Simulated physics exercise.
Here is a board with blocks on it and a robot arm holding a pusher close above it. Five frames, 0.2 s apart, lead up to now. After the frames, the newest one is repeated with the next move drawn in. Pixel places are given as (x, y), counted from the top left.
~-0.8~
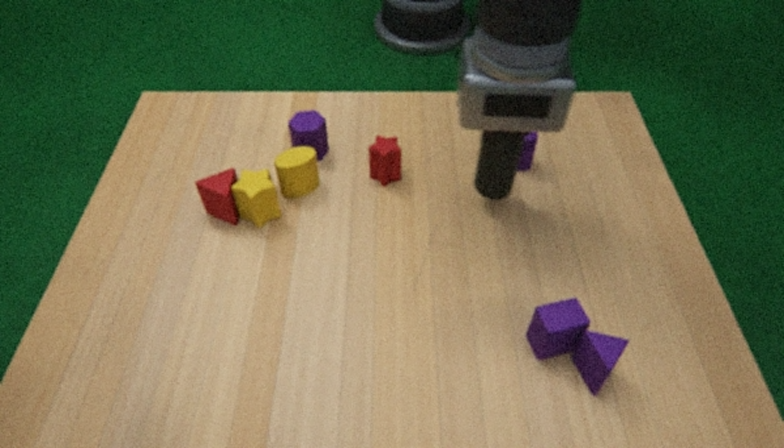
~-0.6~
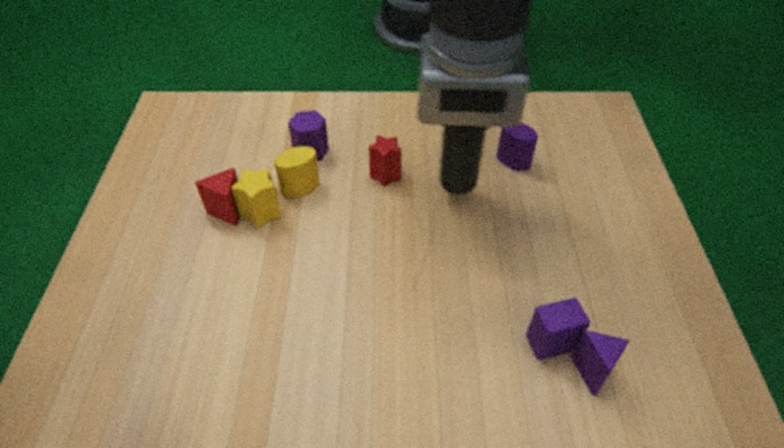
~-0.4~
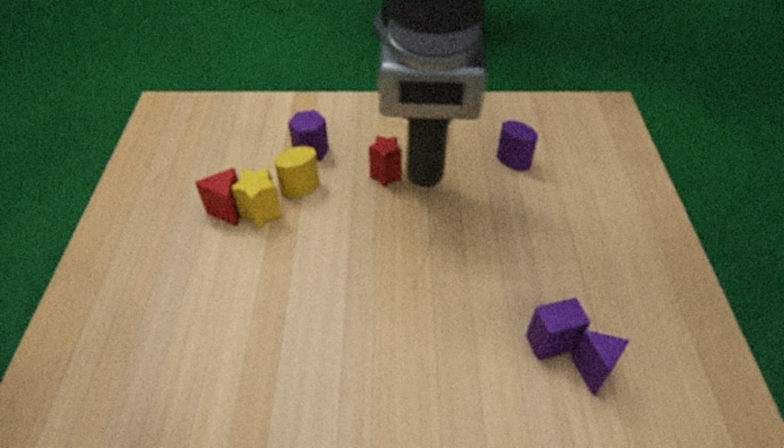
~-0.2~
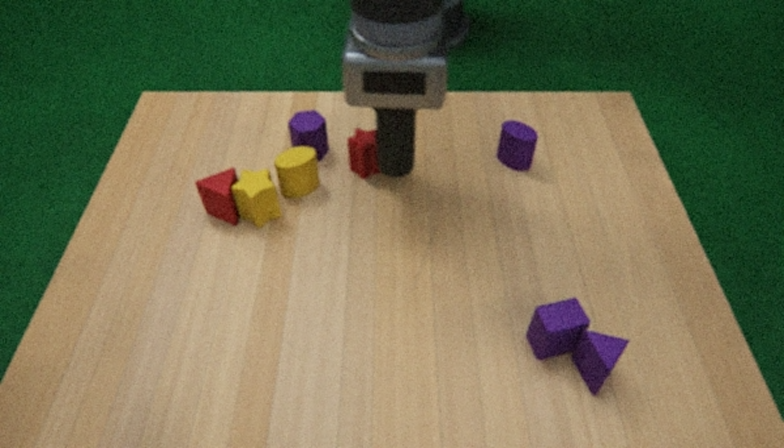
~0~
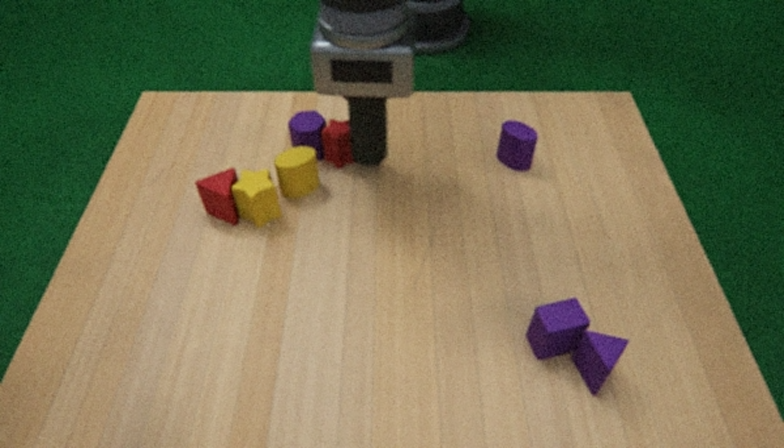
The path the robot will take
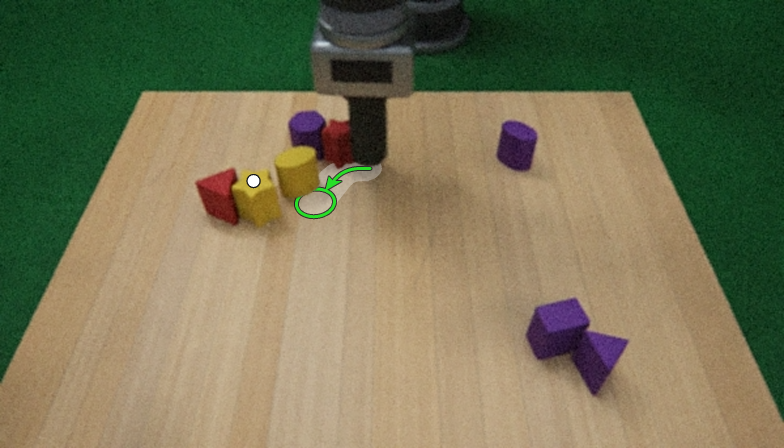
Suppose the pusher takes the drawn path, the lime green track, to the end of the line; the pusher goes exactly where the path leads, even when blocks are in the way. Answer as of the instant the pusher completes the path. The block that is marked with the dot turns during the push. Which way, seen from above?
Direction: Anticlockwise.
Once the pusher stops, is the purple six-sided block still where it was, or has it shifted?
It ends up somewhere else.
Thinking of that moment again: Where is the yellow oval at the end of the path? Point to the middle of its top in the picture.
(272, 166)
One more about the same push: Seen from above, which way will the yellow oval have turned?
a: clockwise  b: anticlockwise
a: Clockwise.
Path on the board, from (370, 169) via (346, 171) and (329, 186), ending at (316, 203); the dot is on the yellow star block.
Halfway along, pusher (335, 165); purple six-sided block (290, 116), turned 30° clockwise; red star block (310, 130), turned 30° clockwise.
At the end, pusher (314, 189); yellow star block (247, 181), turned 30° anticlockwise; yellow oval (272, 166), turned 65° clockwise; purple six-sided block (290, 116), turned 30° clockwise; red star block (310, 130), turned 30° clockwise.
